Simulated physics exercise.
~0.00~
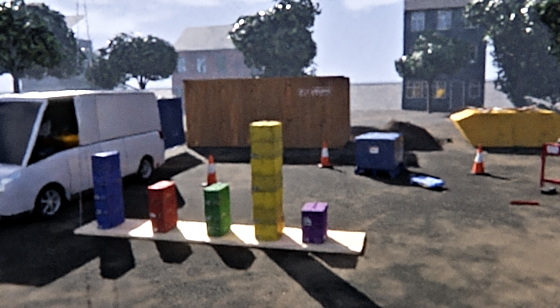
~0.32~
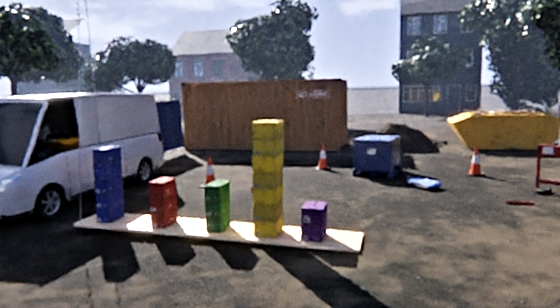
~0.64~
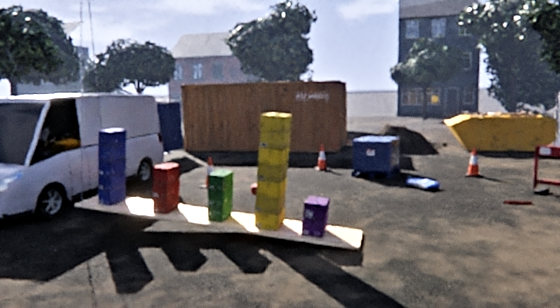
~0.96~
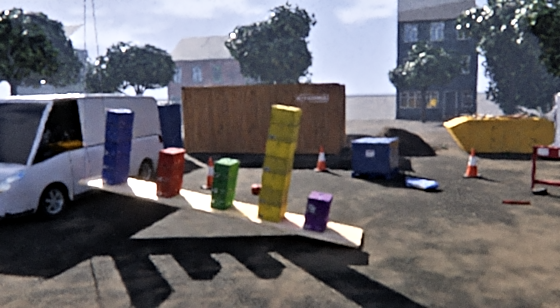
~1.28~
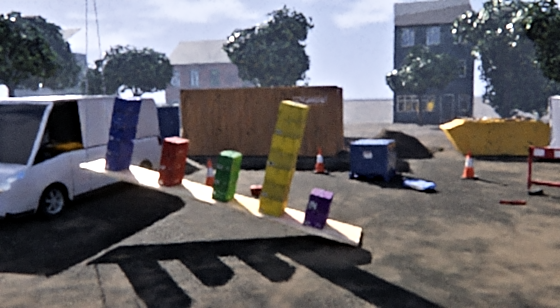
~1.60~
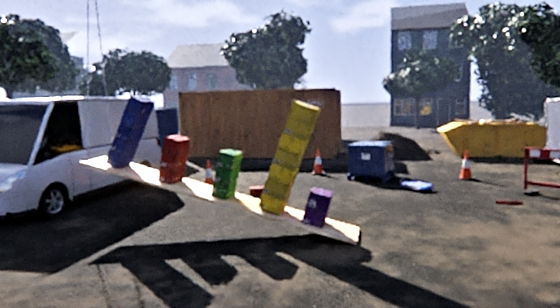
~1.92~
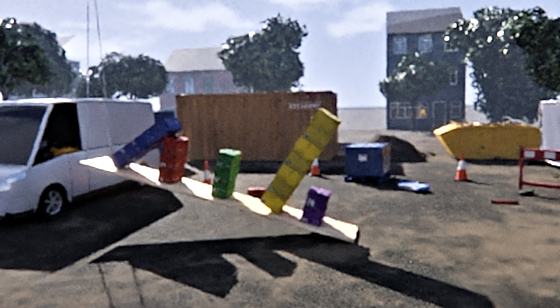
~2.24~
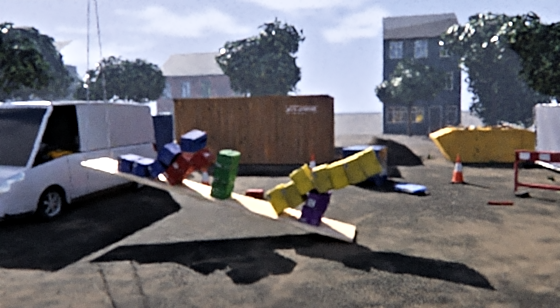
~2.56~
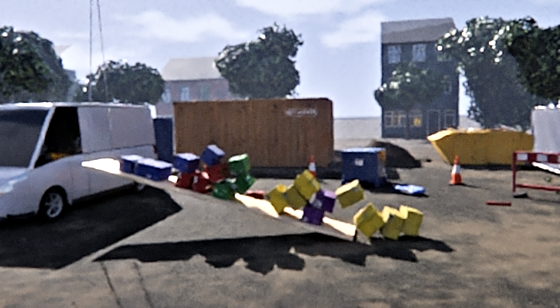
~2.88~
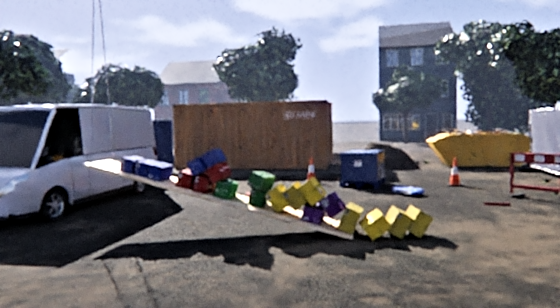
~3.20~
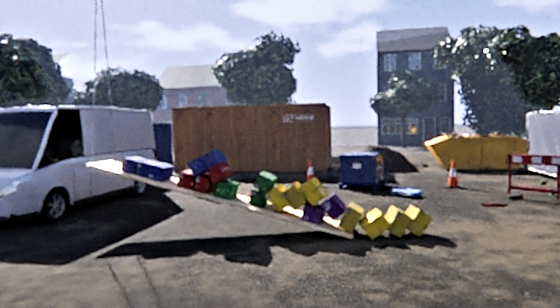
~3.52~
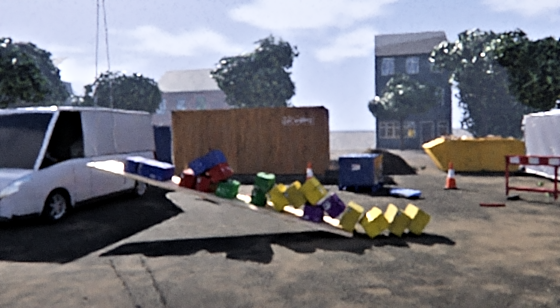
A flat deck tilts down to the right, and its coloured carton columns topple into heaps.
